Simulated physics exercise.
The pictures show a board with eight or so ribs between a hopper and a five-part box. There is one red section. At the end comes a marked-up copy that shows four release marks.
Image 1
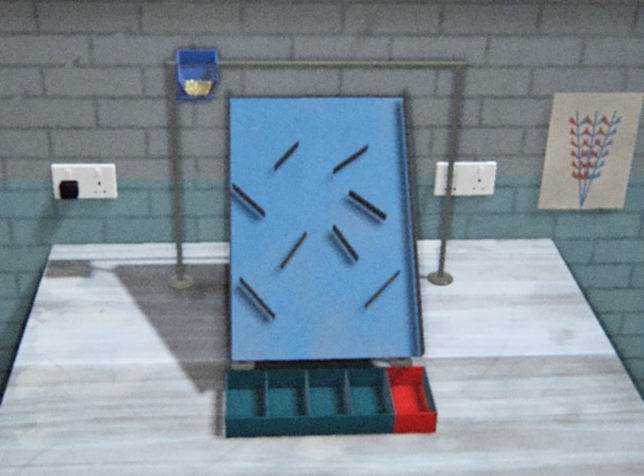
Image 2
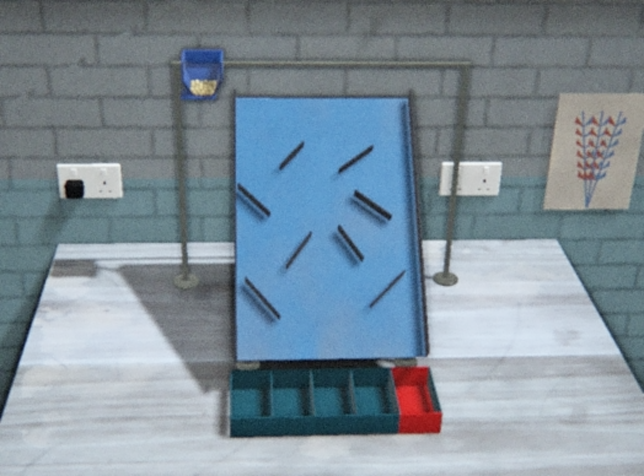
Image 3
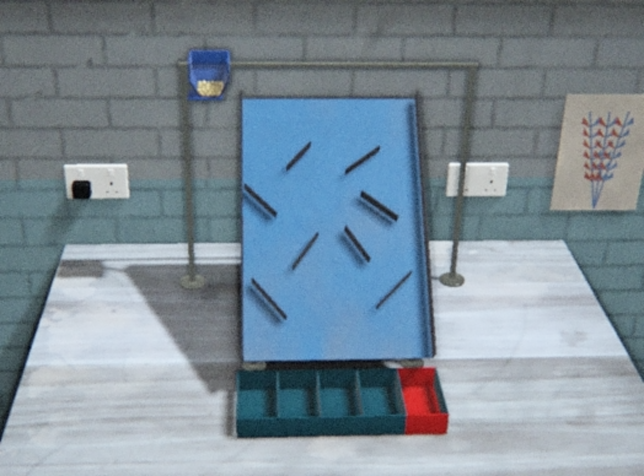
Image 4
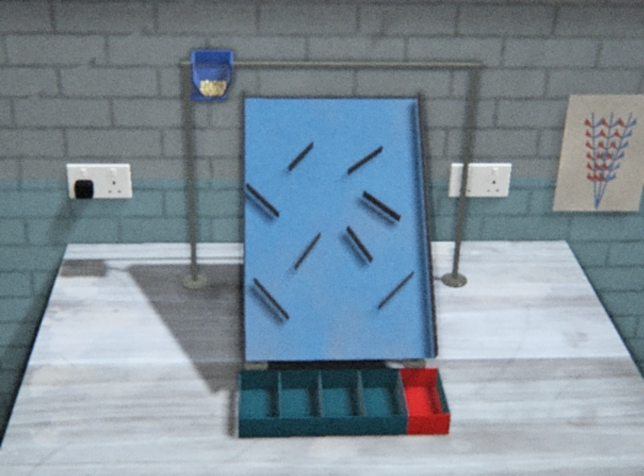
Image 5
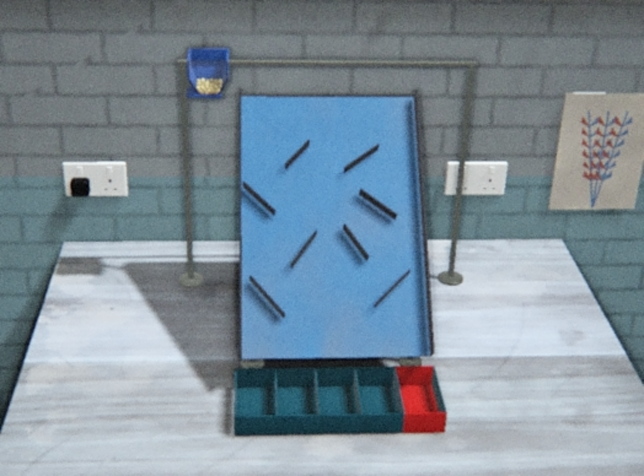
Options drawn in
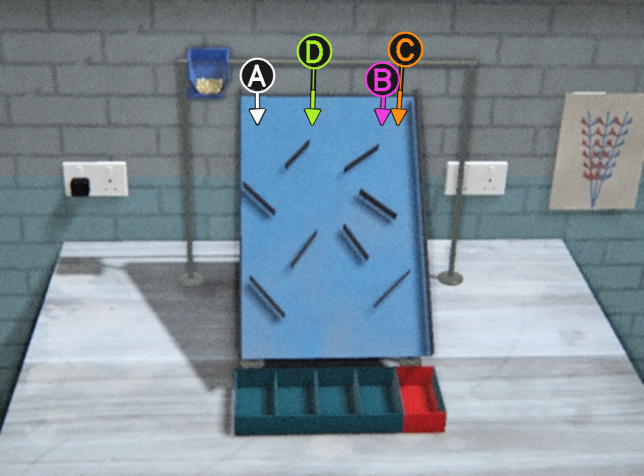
A blue board with eight slanted ribs stood on a pale table, with a small blue hopper at its upper left and a green and red box below, while the view shifted slightly sideways.
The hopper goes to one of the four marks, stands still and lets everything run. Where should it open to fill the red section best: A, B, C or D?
C.
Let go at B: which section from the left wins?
It is the fifth one.
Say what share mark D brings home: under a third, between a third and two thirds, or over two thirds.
Under a third.
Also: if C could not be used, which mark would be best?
B it is.
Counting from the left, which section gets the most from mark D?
It is the third one.
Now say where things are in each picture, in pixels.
Hopper at (198, 89), soya beans, door shut, in the first frame.
Ribs (281, 165) to (304, 141), (340, 169) to (373, 145), (238, 183) to (270, 212), in the second frame.
Ribs (362, 191) to (399, 217), (293, 265) to (318, 232), (346, 225) to (370, 258), in the third frame.
Ribs (254, 278) to (289, 316), (380, 305) to (414, 271), in the fourth frame.
Red section at (425, 422), number 5 of 5 from the left, in the fifth frame.
On the marked copy, mark A meets the board at (257, 118); mark B meets the board at (382, 119); mark C meets the board at (398, 119); mark D meets the board at (312, 119).
With A, none in the red section, nearly all in other sections.
With B, about half in the red section, about a third in other sections, a small part outside the box.
With C, most in the red section, a small part in other sections.
With D, none in the red section, nearly all in other sections.
